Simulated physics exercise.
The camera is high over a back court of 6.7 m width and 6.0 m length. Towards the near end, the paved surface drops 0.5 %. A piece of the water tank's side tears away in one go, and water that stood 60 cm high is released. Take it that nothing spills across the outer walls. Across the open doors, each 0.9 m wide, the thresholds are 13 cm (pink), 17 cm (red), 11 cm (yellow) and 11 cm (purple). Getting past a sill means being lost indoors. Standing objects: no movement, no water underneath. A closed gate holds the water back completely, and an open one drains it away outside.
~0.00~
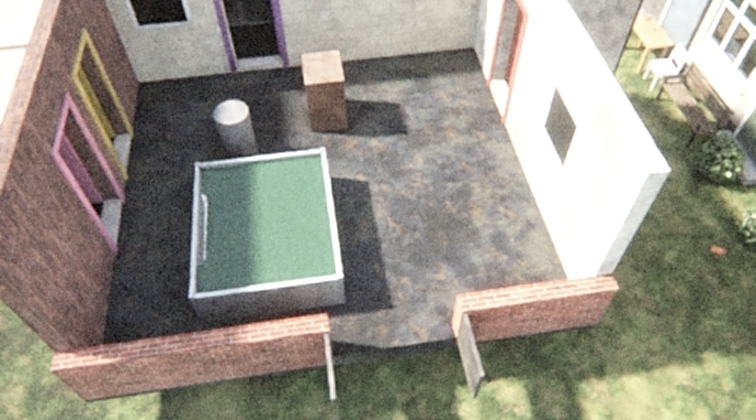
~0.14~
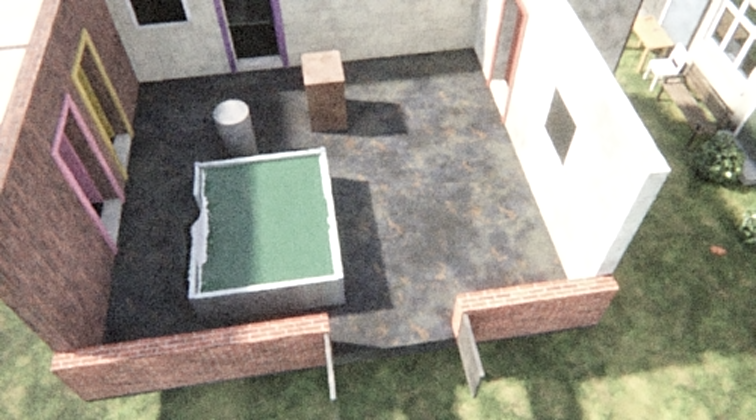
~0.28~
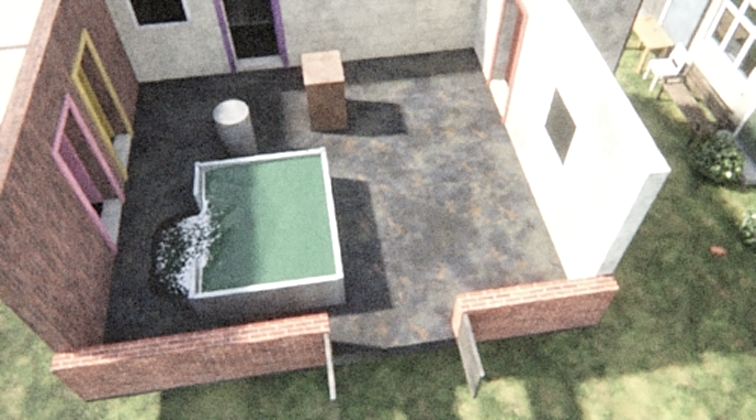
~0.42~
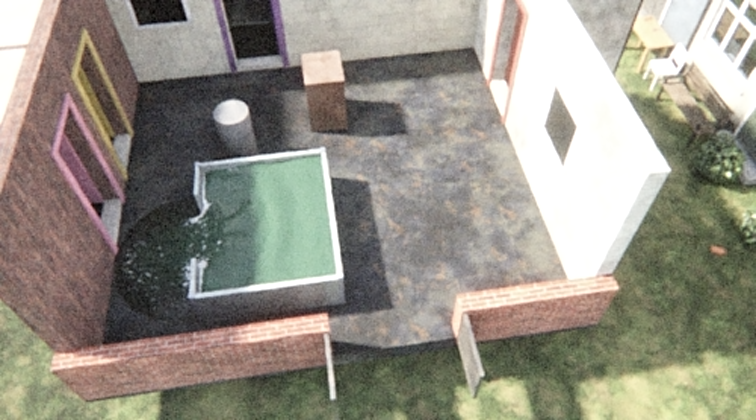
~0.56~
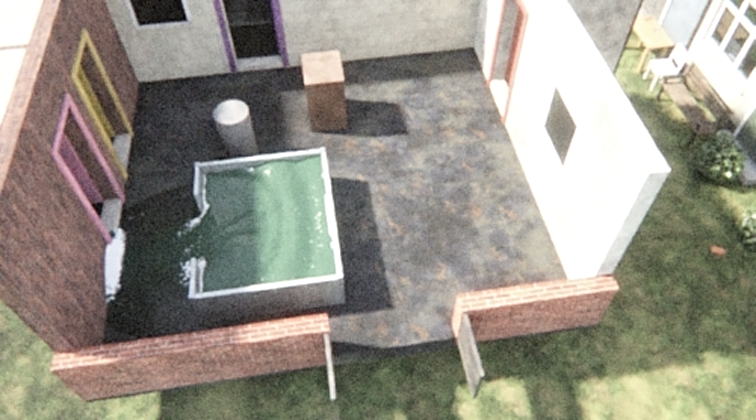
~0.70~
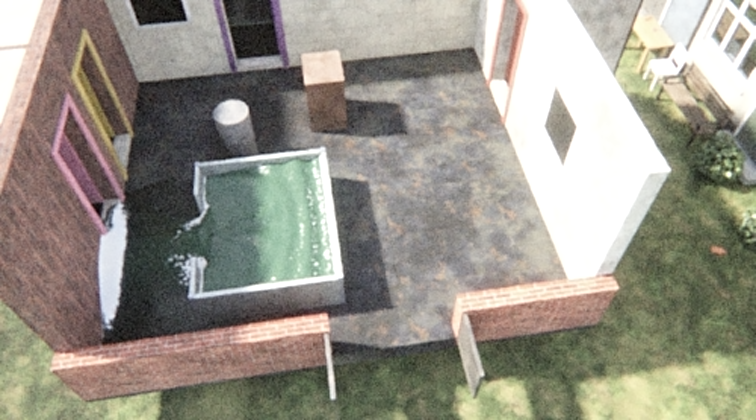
A walled courtyard with a raised tank of green water, its left side breaking open and water spreading to the brick wall.
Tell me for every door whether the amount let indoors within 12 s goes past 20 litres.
Result: The pink door overshoots the limit; the red door undershoots the limit; the yellow door undershoots the limit; the purple door undershoots the limit.
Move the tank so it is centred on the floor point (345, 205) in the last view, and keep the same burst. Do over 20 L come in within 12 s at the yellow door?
Against the limit, the yellow door gets more than that.
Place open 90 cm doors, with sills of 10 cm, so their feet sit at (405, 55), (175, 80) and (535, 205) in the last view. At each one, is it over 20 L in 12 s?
The first one doesn't reach it, the second one exceeds it, and the third one doesn't reach it.
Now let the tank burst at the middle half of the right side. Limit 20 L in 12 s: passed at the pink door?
So for pink: No.
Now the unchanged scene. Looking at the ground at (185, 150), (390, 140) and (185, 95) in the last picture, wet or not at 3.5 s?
Submerged, untouched, submerged.
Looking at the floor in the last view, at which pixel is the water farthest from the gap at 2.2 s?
About pixel (139, 88).
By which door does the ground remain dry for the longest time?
It would be the red one.
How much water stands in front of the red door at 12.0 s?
The depth comes to around 6.0 centimetres.
After 1.4 s water covers 15 % of the floor and is deepest (51 cm) near (100, 373); pink door 32 cm at the sill, 48 L in, red door not reached, yellow door 7 cm at the sill, 0 L in, purple door not reached.
After 2.2 s water covers 25 % of the floor and is deepest (41 cm) near (100, 373); pink door 29 cm at the sill, 132 L in, red door not reached, yellow door 8 cm at the sill, 0 L in, purple door not reached.
After 3.5 s water covers 40 % of the floor and is deepest (27 cm) near (126, 268); pink door 22 cm at the sill, 200 L in, red door not reached, yellow door 7 cm at the sill, 0 L in, purple door 8 cm at the sill, 0 L in.
After 7.0 s water covers 80 % of the floor and is deepest (16 cm) near (100, 373); pink door 14 cm at the sill, 253 L in, red door 6 cm at the sill, 0 L in, yellow door 6 cm at the sill, 0 L in, purple door 7 cm at the sill, 0 L in.
After 12.0 s water covers 95 % of the floor and is deepest (10 cm) near (100, 373); pink door 7 cm at the sill, 255 L in, red door 6 cm at the sill, 0 L in, yellow door 4 cm at the sill, 0 L in, purple door 5 cm at the sill, 0 L in.
